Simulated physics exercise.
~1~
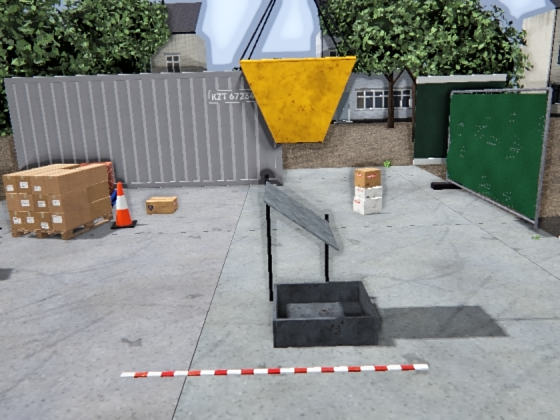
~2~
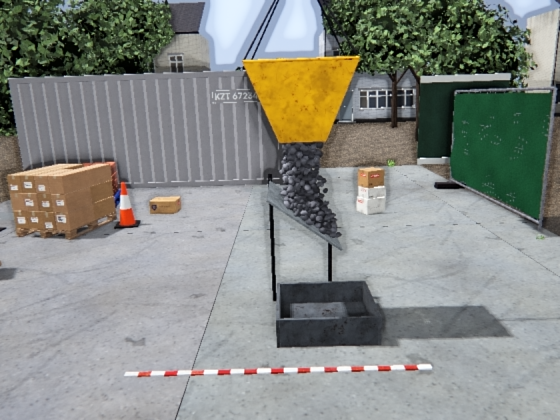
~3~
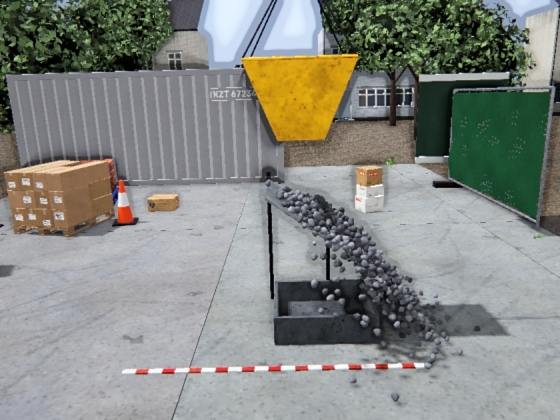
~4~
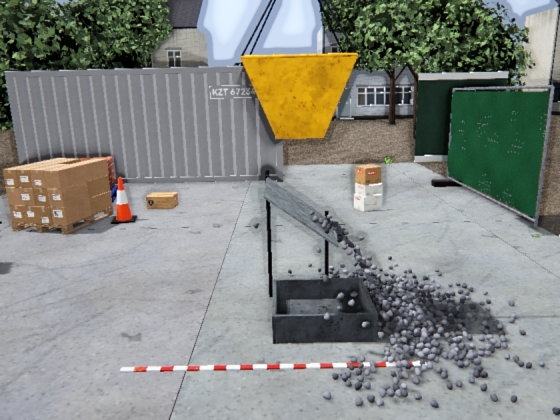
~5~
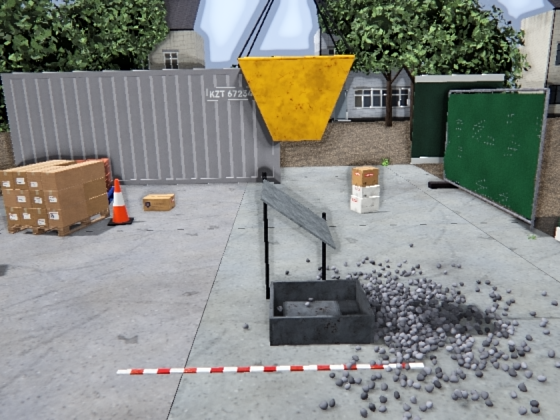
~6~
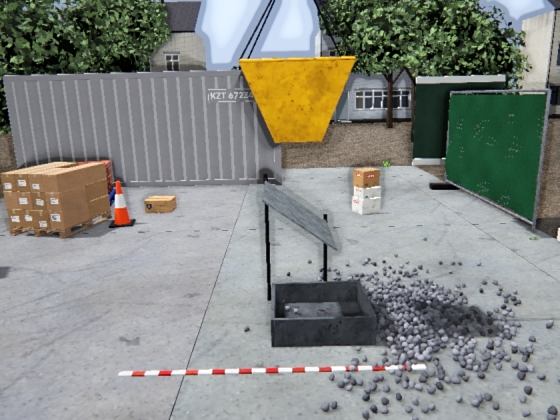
At the start, a yellow skip hangs above a sloping steel plate on posts, with an open dark bin below and a red-and-white striped staff on the concrete in front. Grey rounded stones pour from the bottom of the skip and pile onto the plate. They slide down to the right and spill off its lower edge, most of them passing over the bin. The stones land beside it and scatter across the ground, some reaching the staff. At the end, the plate is clear, the bin looks nearly empty, and the stones lie spread out to its right.
